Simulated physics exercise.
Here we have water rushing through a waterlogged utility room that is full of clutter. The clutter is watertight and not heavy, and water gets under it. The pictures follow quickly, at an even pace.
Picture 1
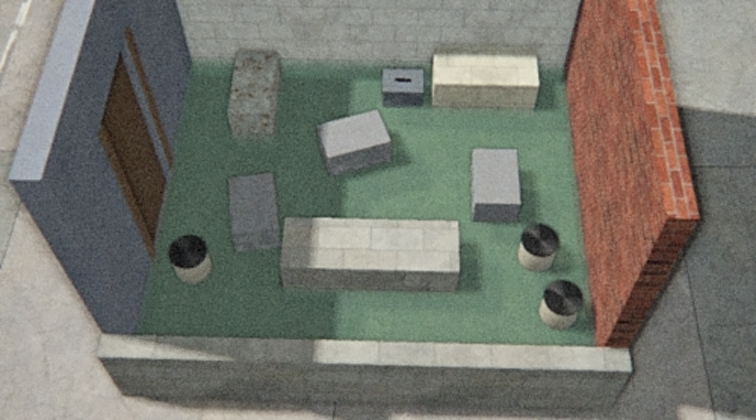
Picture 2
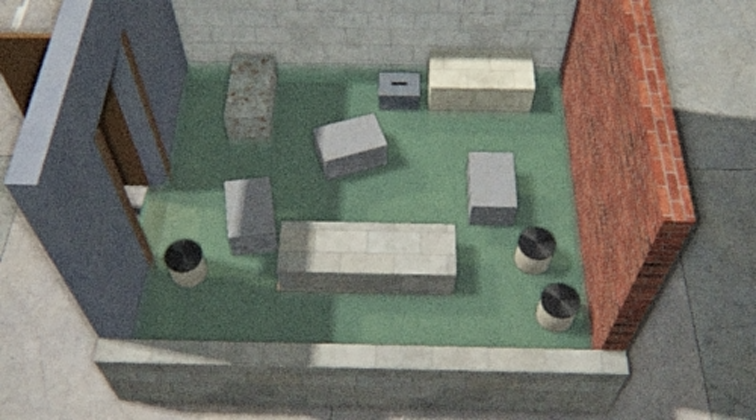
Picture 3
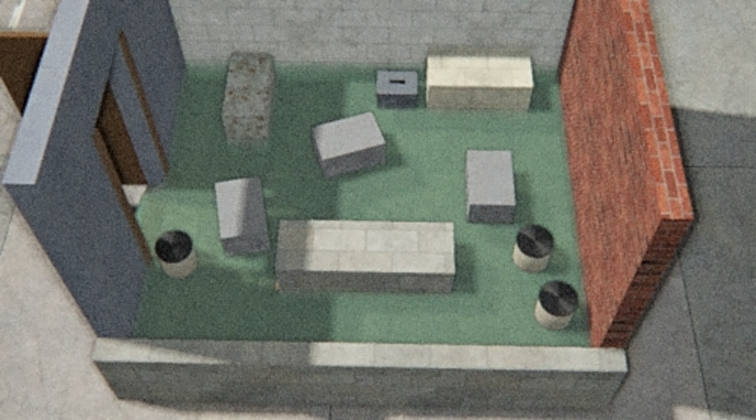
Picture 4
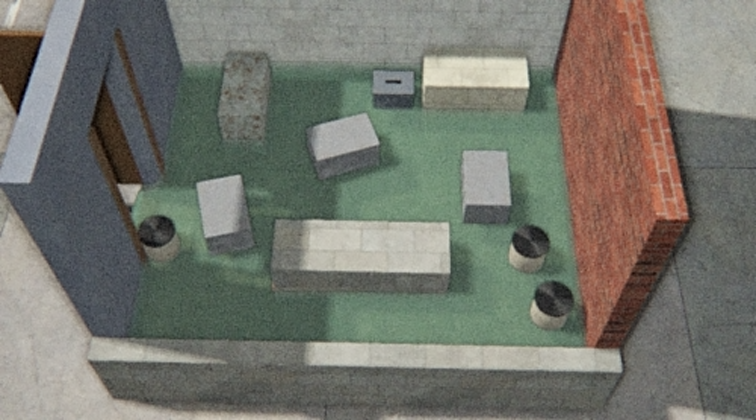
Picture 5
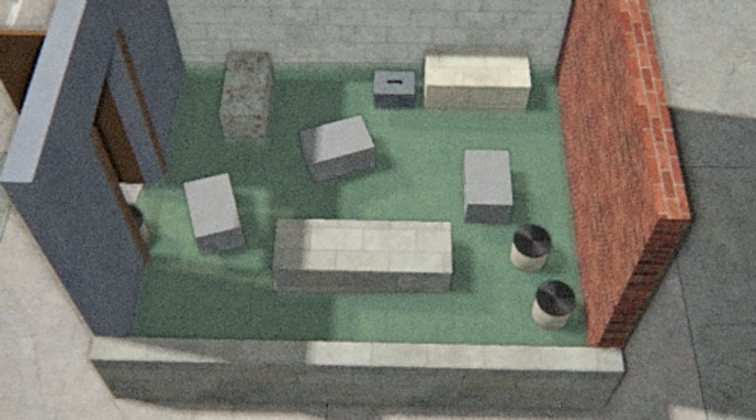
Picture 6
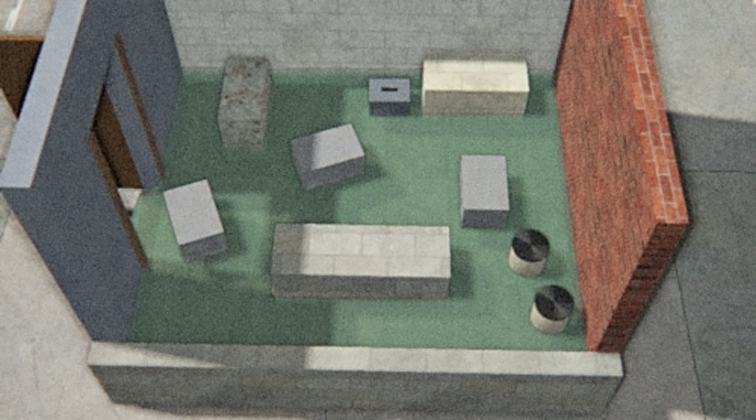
In a walled room, the door opens, and a drum and grey blocks drift left.
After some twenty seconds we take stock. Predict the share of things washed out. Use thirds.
It is between one and two thirds.
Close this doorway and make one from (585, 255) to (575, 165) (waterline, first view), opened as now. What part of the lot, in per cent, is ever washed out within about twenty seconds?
I make it 90 per cent.
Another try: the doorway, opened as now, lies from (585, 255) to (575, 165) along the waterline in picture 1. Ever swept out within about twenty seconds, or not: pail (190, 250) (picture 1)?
Answer: Still in.
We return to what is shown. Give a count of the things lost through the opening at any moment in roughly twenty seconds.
I count 3.
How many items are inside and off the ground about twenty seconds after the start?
I count 4.
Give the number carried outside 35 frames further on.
3 of them.
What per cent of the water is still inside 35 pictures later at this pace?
I make it 44 per cent.
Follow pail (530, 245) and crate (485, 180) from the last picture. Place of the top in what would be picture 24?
Near (503, 258) and (402, 187).
A moment on, 2 of 7 are out; 5 afloat.
Next, 3 of 7 are out; 4 afloat.
Later, 3 of 7 are out; 4 afloat.
In the end, 3 of 7 are out; 4 afloat.
